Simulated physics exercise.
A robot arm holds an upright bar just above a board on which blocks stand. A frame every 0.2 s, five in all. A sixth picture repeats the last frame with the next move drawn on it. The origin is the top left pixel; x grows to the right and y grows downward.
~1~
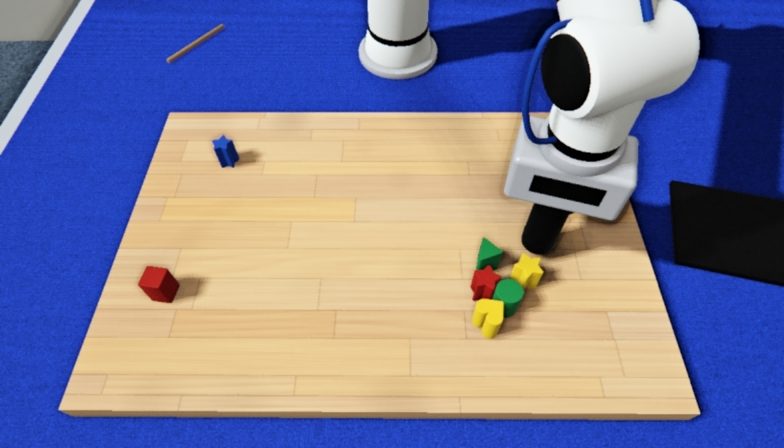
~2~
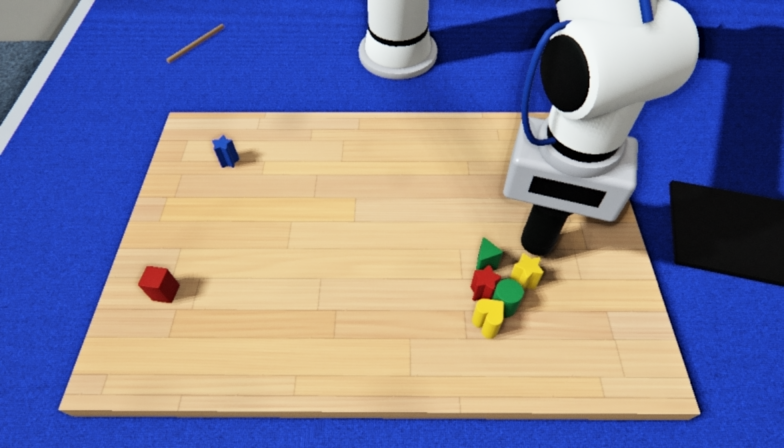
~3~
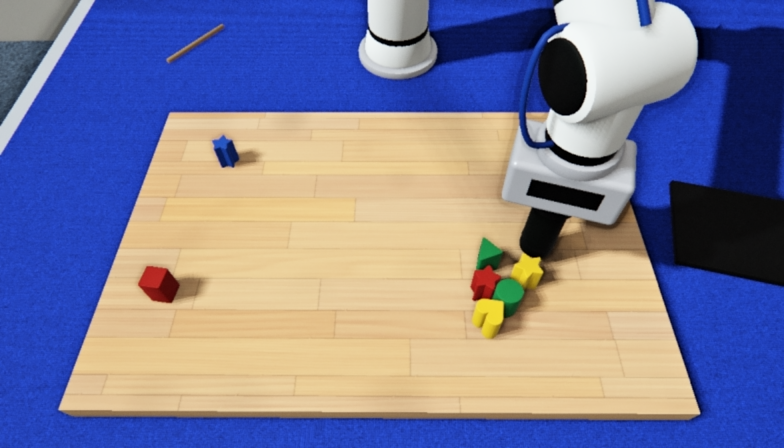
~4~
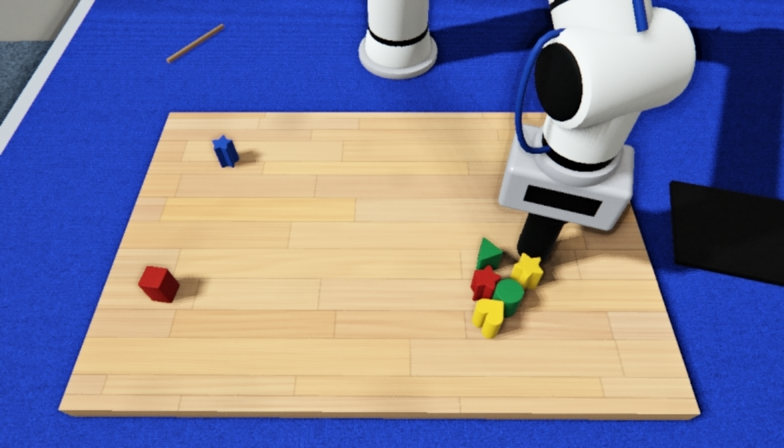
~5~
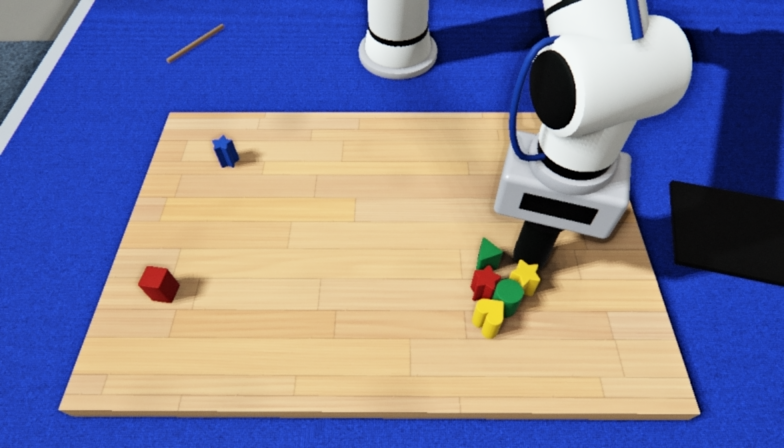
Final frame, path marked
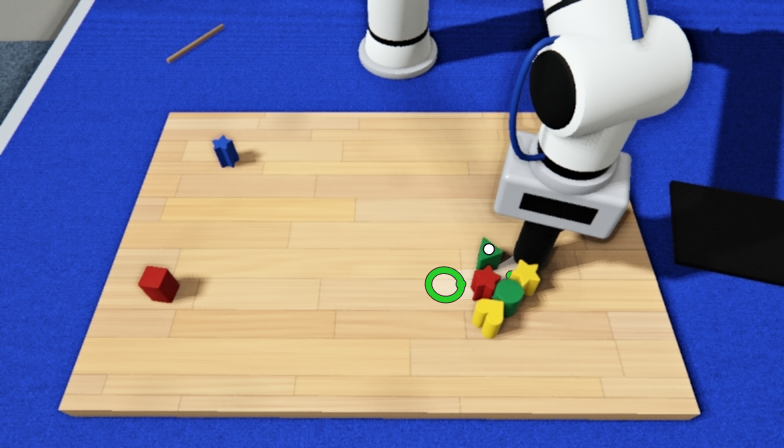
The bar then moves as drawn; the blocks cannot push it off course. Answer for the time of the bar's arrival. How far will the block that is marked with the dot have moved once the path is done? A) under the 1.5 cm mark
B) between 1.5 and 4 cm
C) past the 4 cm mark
Letter B.
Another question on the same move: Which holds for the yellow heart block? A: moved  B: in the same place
I choose A.
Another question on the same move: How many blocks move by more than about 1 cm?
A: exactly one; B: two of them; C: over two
Choice C: Over two.
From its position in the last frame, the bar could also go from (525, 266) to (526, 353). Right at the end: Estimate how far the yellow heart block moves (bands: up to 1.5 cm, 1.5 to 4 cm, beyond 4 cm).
Between 1.5 and 4 cm.
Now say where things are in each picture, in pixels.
The first picture shows bar tip at (537, 242); block tops, red star at (487, 277); green triangle at (489, 249); yellow heart block at (492, 310); green circular block at (510, 290); yellow star at (530, 265).
The second picture shows bar at (537, 243); blocks unchanged.
The third picture shows bar at (535, 245); blocks unchanged.
The fourth picture shows bar at (533, 250); blocks unchanged.
The fifth picture shows bar at (529, 257); red star at (487, 277); green triangle at (489, 249); yellow heart block at (492, 310); green circular block at (510, 290); yellow star at (527, 272).
Path on the board, from (525, 266) by way of (503, 280) and (474, 284) to (445, 285); the dot is on the green triangle.
The first path, step by step. One third of the way, bar at (506, 271); green triangle at (481, 248), turned 30° clockwise; yellow heart block at (487, 321), turned 50° clockwise; green circular block at (506, 307); yellow star at (516, 288), turned 25° anticlockwise.
Two thirds of the way, bar at (476, 275); red star at (463, 287), turned 10° anticlockwise; green triangle at (467, 247), turned 120° clockwise; yellow heart block at (486, 323), turned 55° clockwise; green circular block at (507, 312); yellow star at (511, 288), turned 50° anticlockwise.
At the end, bar at (446, 276); red star at (450, 293), turned 50° anticlockwise; green triangle at (464, 245), turned 130° clockwise; yellow heart block at (486, 323), turned 55° clockwise; green circular block at (507, 312); yellow star at (511, 288), turned 50° anticlockwise.
